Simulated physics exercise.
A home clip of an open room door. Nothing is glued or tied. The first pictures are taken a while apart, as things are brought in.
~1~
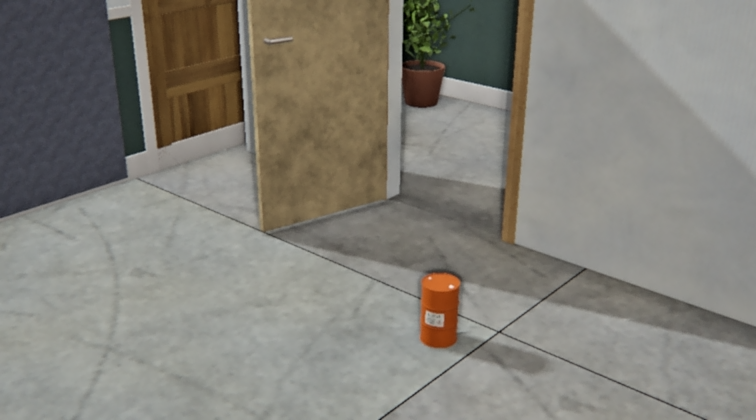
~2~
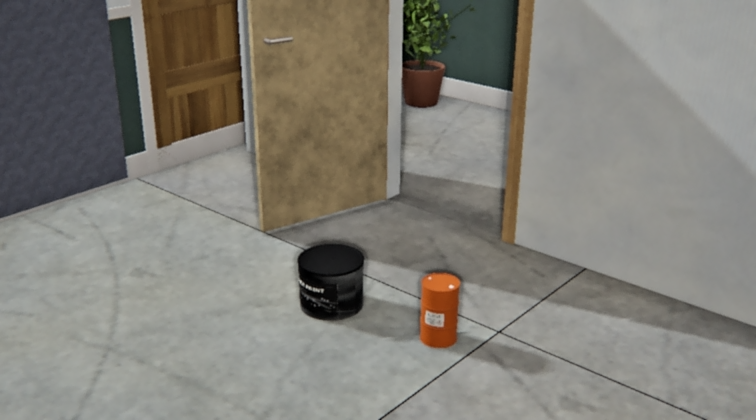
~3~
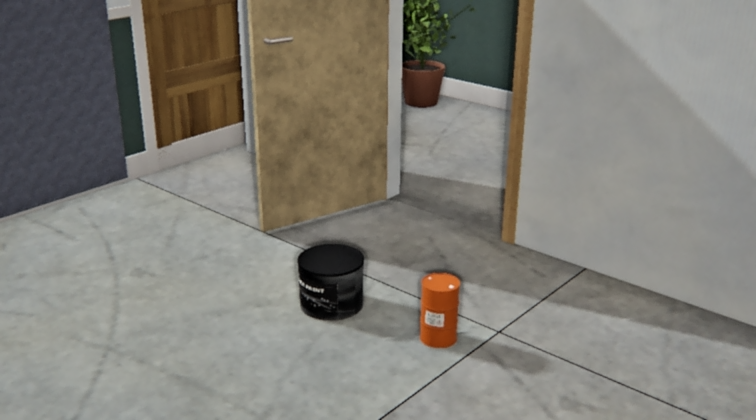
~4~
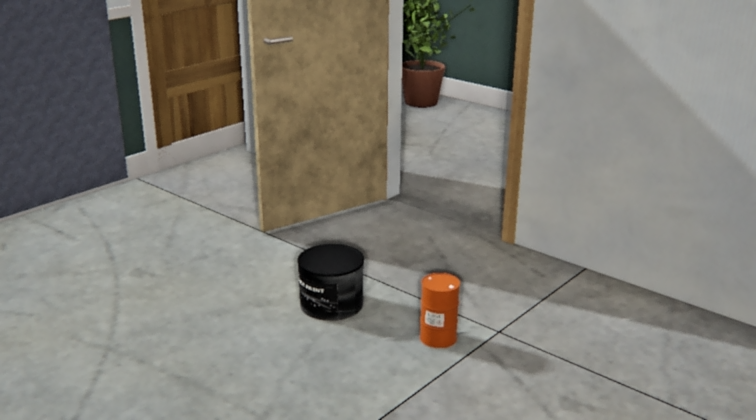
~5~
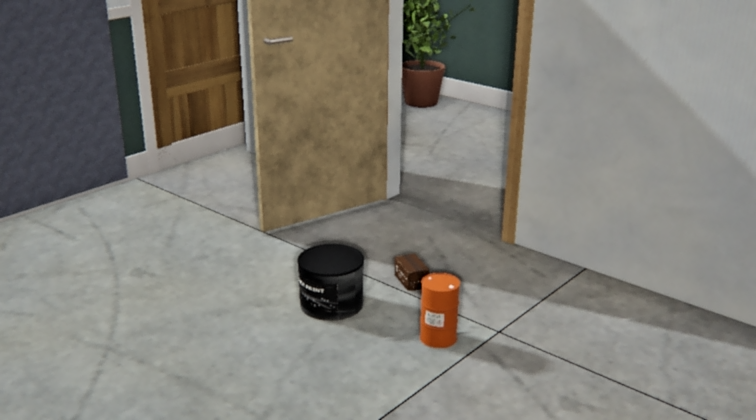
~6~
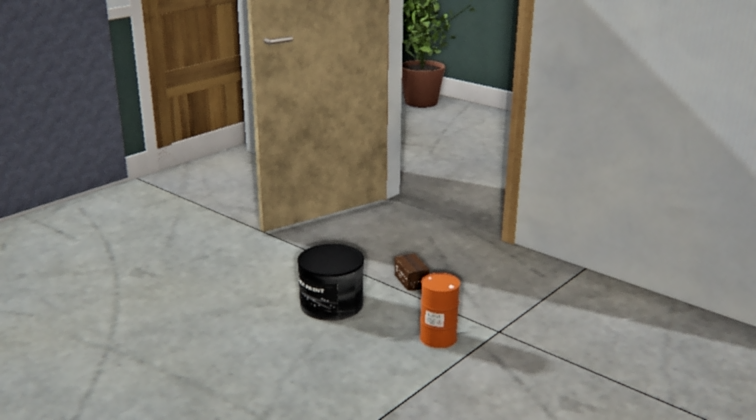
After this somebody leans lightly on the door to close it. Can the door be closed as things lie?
In the end the door closes.
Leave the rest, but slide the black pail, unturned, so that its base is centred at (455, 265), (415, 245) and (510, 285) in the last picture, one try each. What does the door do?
First try: It jams; second try: It stops short; third try: It reaches the frame.
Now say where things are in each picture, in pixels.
The first picture shows door wide open and still; orange canister (440, 311).
The second picture shows door wide open and still; orange canister (440, 311); black pail (331, 282).
The third picture shows door wide open and still; orange canister (440, 311); black pail (331, 282).
The fourth picture shows door wide open and still; orange canister (440, 311); black pail (331, 282).
The fifth picture shows door wide open and still; orange canister (440, 311); black pail (331, 282).
The sixth picture shows door wide open and still; brown box (412, 272); orange canister (440, 311).
Then, 0.80 s later than the last frame, door at 89°.
Then, 1.50 s later than the last frame, door at 62°.
Then, 2.10 s later than the last frame, door at 35°.
Then, 2.60 s later than the last frame, door at 13°.
When it is over, door at 0°; all 3 as before. End places, in pixels of the last picture, brown box near (412, 272).
